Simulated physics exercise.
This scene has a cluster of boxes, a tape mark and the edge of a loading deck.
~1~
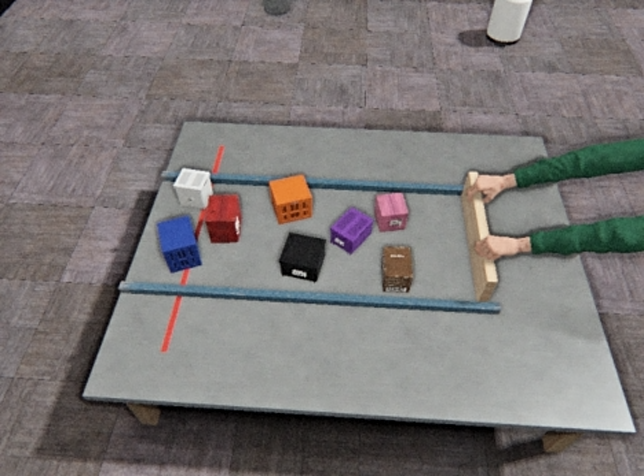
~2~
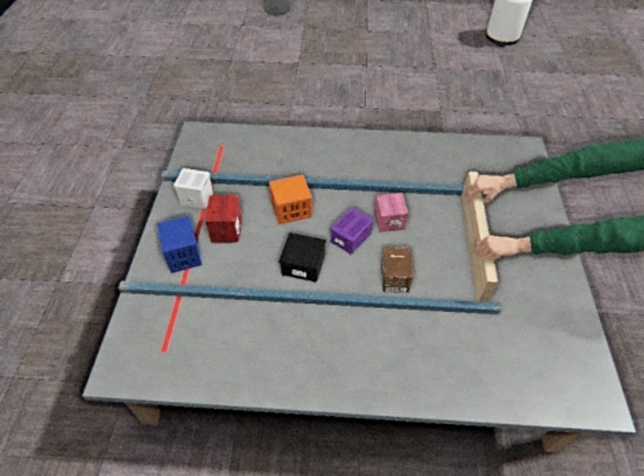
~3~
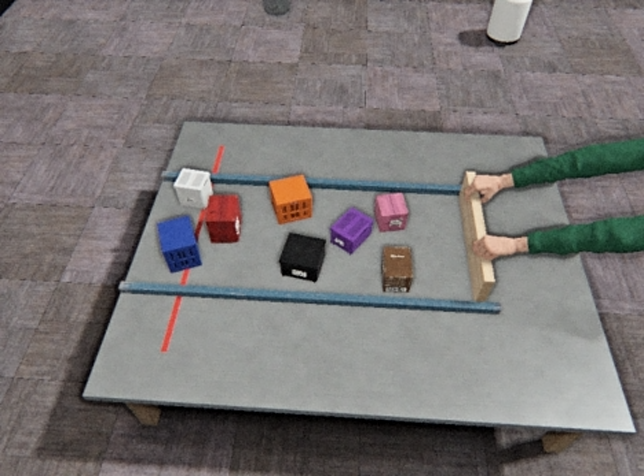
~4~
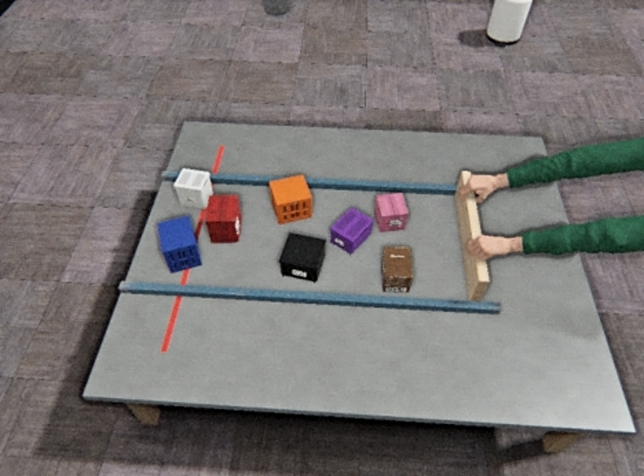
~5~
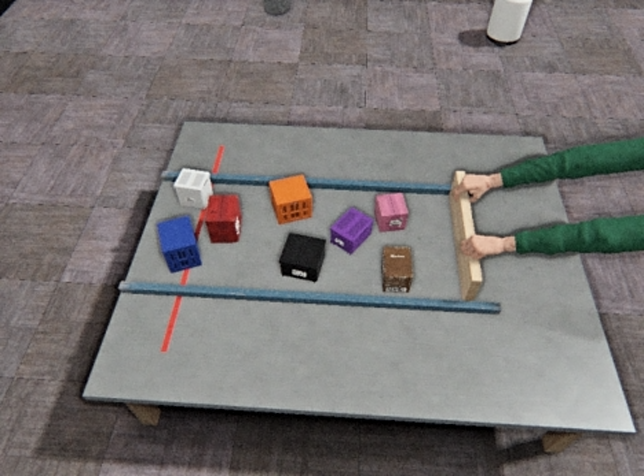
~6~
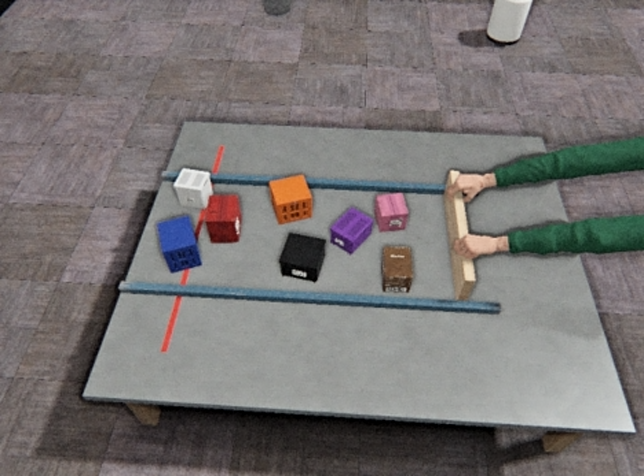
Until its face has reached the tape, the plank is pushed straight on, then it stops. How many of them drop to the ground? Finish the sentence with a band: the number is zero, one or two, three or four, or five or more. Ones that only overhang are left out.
The number is one or two.
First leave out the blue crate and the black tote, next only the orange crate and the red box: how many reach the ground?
The counts would be 1 and 1.
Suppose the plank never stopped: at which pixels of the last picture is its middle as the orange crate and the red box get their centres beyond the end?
First one: Around (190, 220). Other one: Around (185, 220).
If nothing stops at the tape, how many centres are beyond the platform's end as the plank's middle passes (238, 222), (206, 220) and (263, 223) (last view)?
The counts: 0, 2 and 0.
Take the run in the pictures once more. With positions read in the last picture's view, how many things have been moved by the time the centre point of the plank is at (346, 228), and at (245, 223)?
Tally: First 4; then 8.
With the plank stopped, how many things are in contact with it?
It ends up touching 3.
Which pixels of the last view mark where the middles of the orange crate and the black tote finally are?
First (162, 189), then (142, 253).
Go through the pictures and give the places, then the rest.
The first frame shows white tote (195, 190); blue crate (180, 245); red box (224, 219); plank (477, 235); tape (198, 232).
The second frame shows blue crate (180, 245); brown box (396, 270).
The third frame shows red box (224, 219); black tote (303, 258).
The fourth frame shows white tote (195, 190); plank (470, 234).
The fifth frame shows blue crate (180, 245); orange crate (291, 200).
The sixth frame shows white tote (195, 190); blue crate (180, 245); red box (224, 219); plank (457, 233); tape (198, 232).
Soon after, none off yet; white tote at rest near (195, 190); blue crate at rest near (180, 245); red box at rest near (224, 219).
In the end, the number that fall off is one or two; gone, blue crate and white tote.
